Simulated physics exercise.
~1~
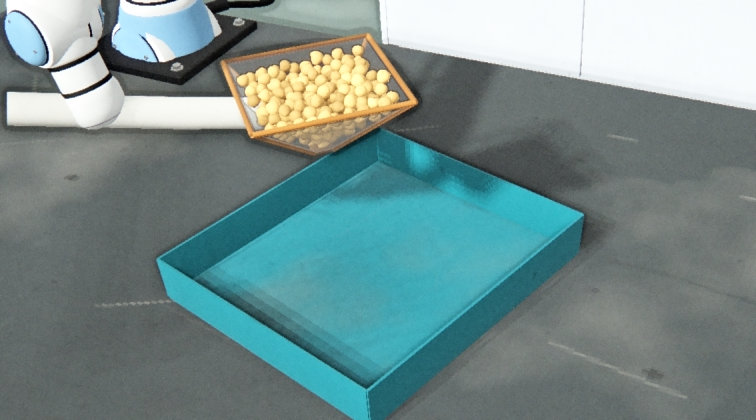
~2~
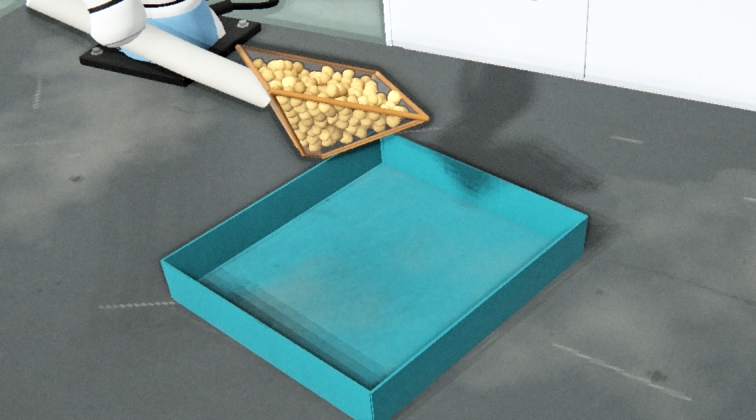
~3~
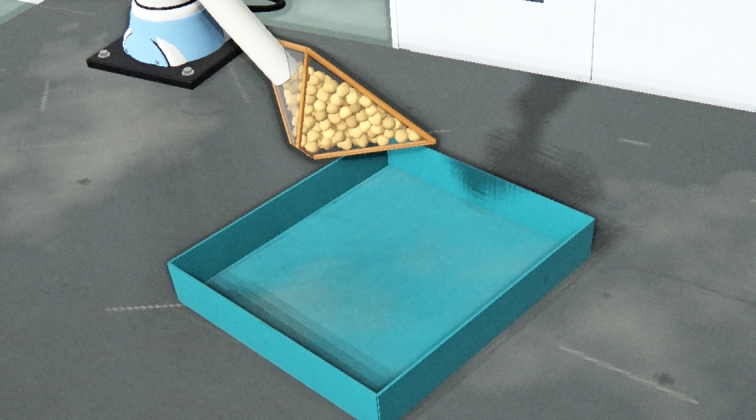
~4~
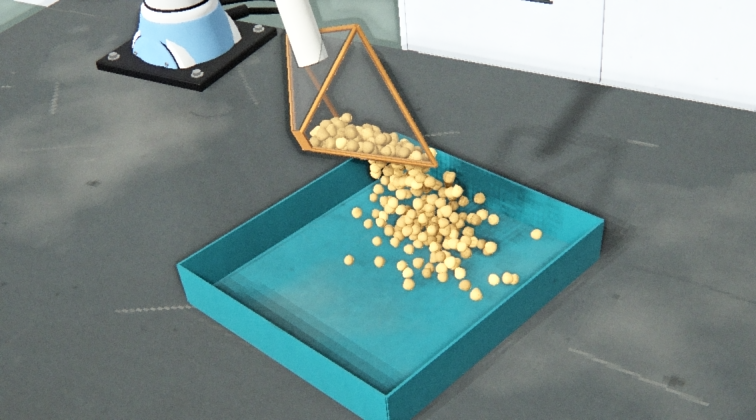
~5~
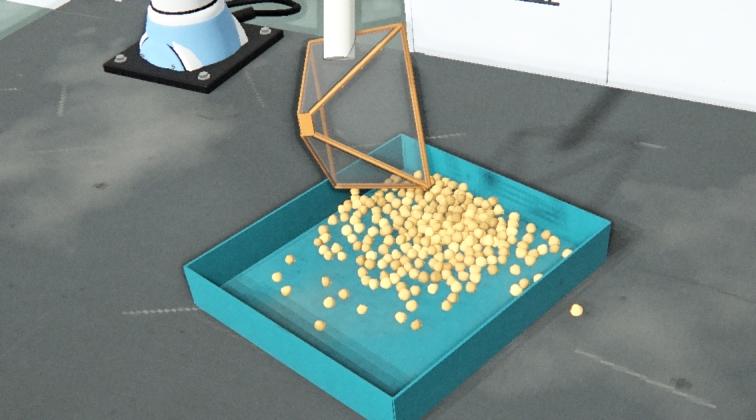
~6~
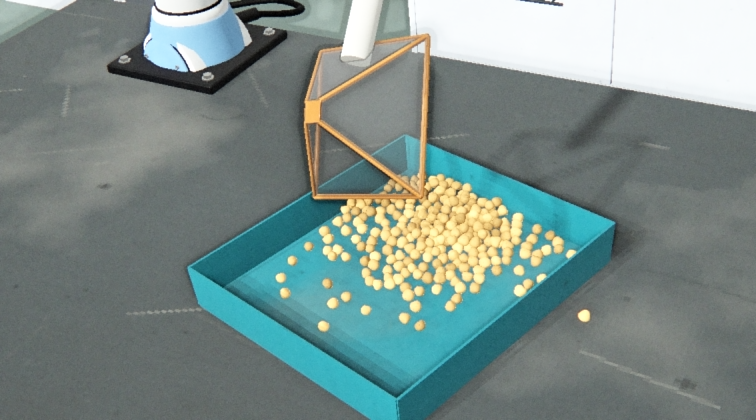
On a gray surface, a robot arm tips a scoop, emptying chickpeas into a teal tray.
